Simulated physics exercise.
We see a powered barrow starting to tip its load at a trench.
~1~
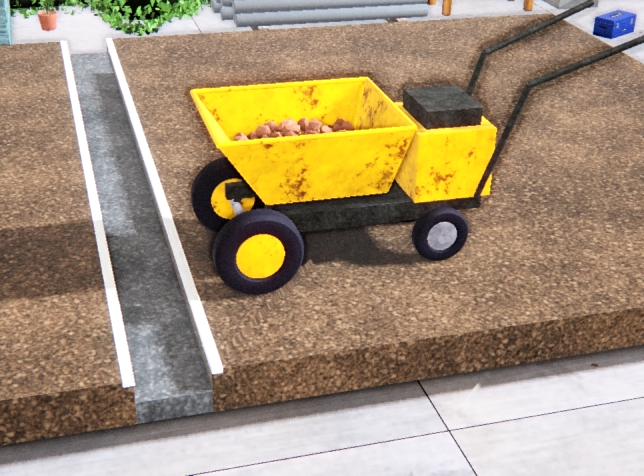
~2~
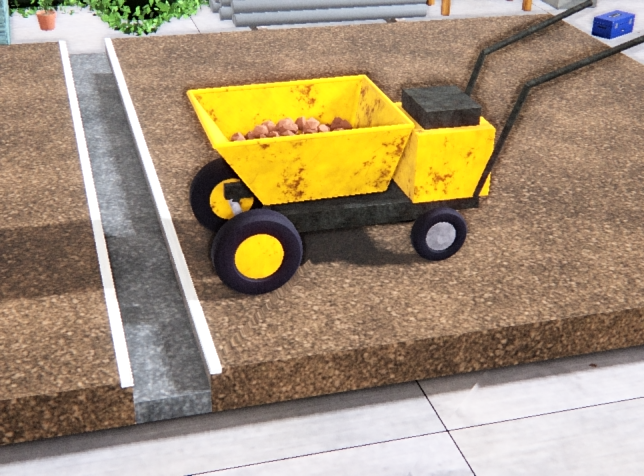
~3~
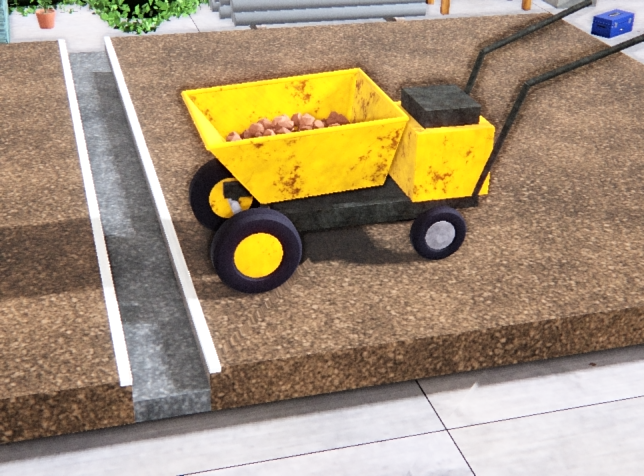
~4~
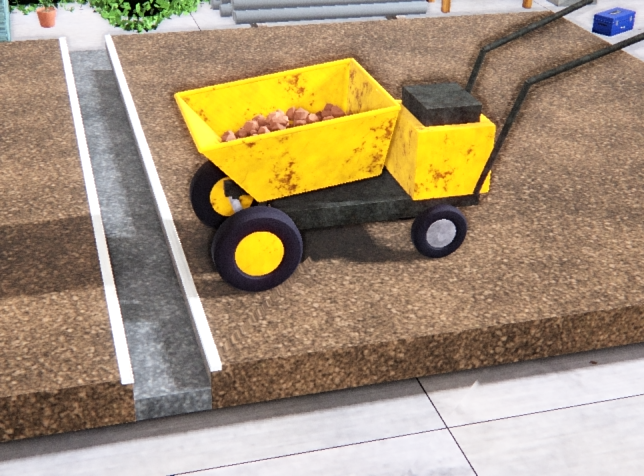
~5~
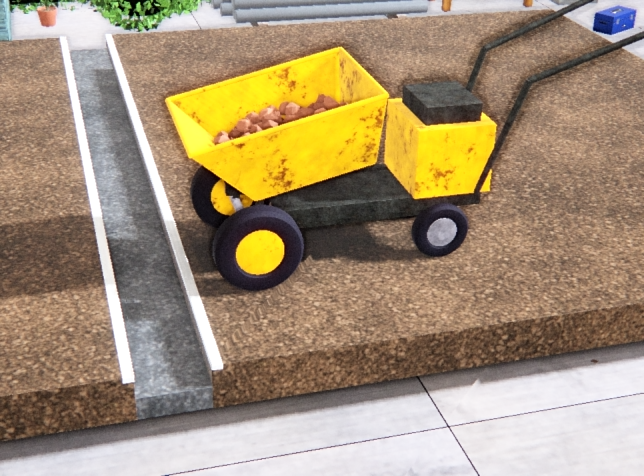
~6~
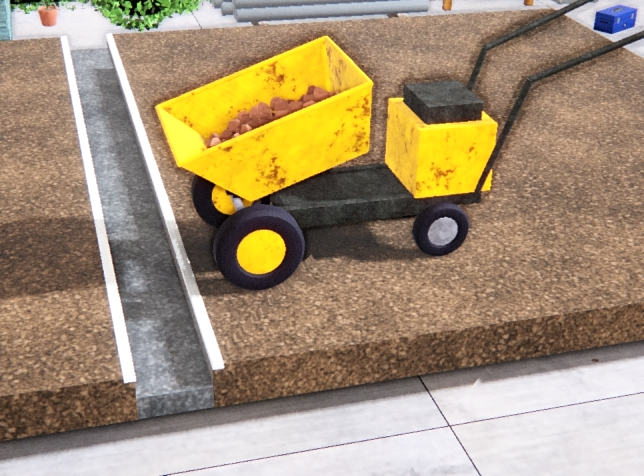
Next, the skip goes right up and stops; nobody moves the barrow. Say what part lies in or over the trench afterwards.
The trench ends with less than half of it.
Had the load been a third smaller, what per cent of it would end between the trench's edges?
Roughly 30 in a hundred.
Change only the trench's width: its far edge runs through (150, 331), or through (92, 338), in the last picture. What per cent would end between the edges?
Near 0 % and 70 %.
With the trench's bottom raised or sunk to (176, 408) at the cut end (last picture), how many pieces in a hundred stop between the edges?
Some 30 per cent.
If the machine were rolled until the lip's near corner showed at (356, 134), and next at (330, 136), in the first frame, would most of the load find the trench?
One: The smaller part. Two: Not half.
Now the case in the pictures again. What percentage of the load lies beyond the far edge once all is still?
Roughly 50 in a hundred.
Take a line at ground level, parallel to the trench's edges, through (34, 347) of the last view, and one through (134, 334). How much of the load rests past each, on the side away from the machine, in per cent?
Near 10 % and 60 %.
Soon after the last picture, skip tipped steeply; all in the skip.
A little later, skip tipped right over; most in the skip; a stray few in or heaped over the trench; a small part beyond it.
Later still, skip tipped right over; about a third in the skip; about a quarter in or heaped over the trench; about half beyond it.
By the end, skip tipped right over; about a quarter in the skip; about a quarter in or heaped over the trench; about half beyond it.
